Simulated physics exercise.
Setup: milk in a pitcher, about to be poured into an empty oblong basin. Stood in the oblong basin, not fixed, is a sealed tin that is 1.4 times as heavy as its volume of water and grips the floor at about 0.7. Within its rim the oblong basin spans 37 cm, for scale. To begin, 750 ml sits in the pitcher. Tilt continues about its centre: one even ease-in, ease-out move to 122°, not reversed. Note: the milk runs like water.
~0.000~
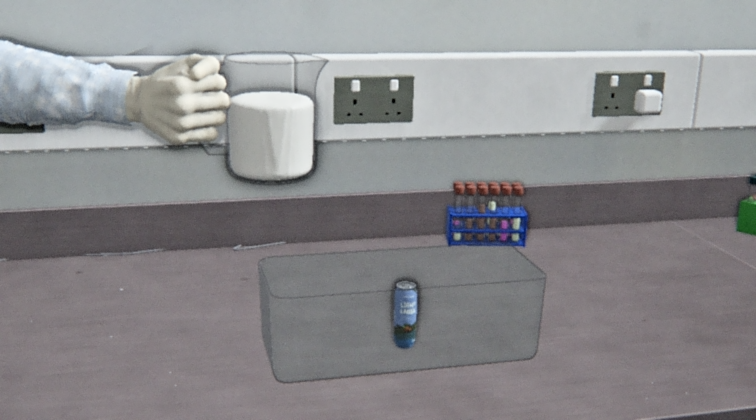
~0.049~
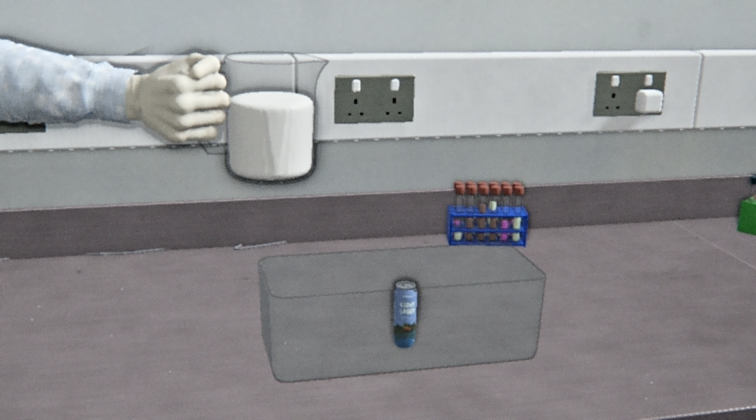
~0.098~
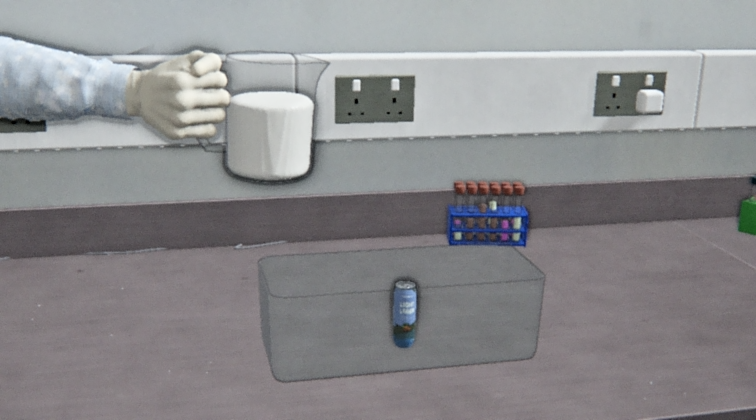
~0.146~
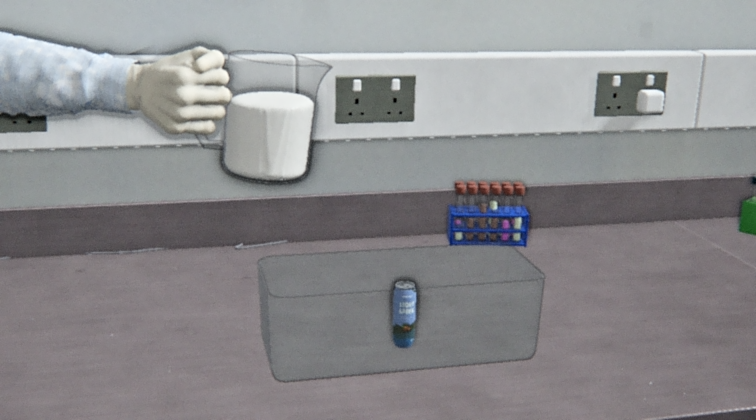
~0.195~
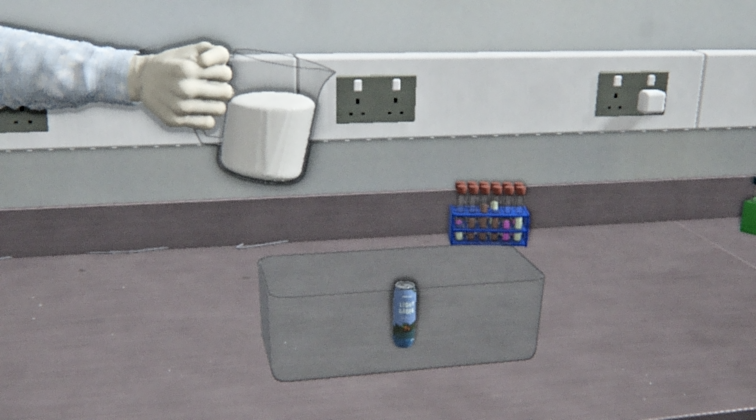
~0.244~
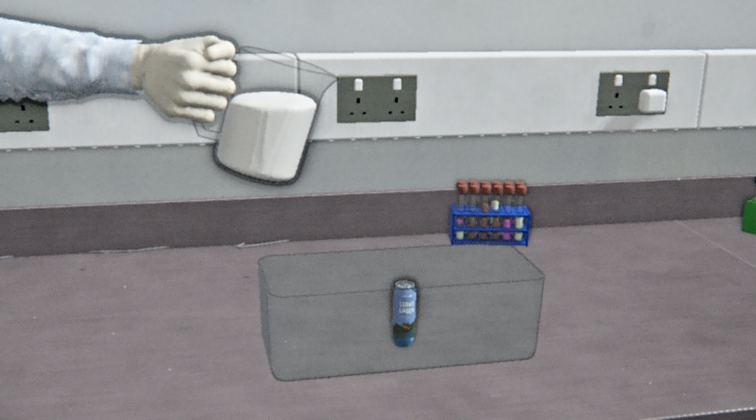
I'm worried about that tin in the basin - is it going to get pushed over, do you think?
Yes - looks to me like it can't hold out.
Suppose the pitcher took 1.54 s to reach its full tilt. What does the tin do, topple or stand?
Result: Tin tipped over.
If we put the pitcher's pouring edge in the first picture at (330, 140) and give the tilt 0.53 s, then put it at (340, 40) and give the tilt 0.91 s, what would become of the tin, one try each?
In the first try it remains standing; in the second it comes down.
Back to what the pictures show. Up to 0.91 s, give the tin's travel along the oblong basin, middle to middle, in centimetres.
Its middle sits about 4 cm from the start.
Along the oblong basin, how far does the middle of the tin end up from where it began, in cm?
Around 10.0 cm.
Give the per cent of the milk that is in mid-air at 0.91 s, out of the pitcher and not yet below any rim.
Close to 30 in every hundred parts.
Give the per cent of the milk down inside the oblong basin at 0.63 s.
Estimate - around 0 in a hundred parts.
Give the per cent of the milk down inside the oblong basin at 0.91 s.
Roughly 52 percent of it.
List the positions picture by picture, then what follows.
In the first picture, it leans 0°; its right rim is at (328, 59); the milk meets the walls at (228, 100) and (312, 98); the oblong basin's rim runs from (264, 279) to (528, 261); the tin's top is at (406, 288).
In the second picture, it leans 1°; its right rim is at (329, 59); the milk meets the walls at (228, 100) and (311, 98).
In the third picture, it leans 3°; its right rim is at (330, 62); the milk meets the walls at (228, 100) and (310, 98).
In the fourth picture, it leans 6°; its right rim is at (332, 65); the milk meets the walls at (229, 100) and (312, 98).
In the fifth picture, it leans 10°; its right rim is at (336, 71); the milk meets the walls at (228, 102) and (313, 99).
In the sixth picture, it leans 16°; its right rim is at (340, 77); the milk meets the walls at (229, 103) and (315, 100).
After 0.63 s the tilt is 82° and 87 per cent is still to pour; the tin stands where it began.
After 0.91 s the tilt is 118° and 18 per cent is still to pour; the tin leans 9°.
After 1.21 s the tilt is 122° and 0 per cent is still to pour; the tin lies on its side.
After 1.53 s the tilt is 122° and 0 per cent is still to pour; the tin lies on its side.
In the end the tin lies on its side.
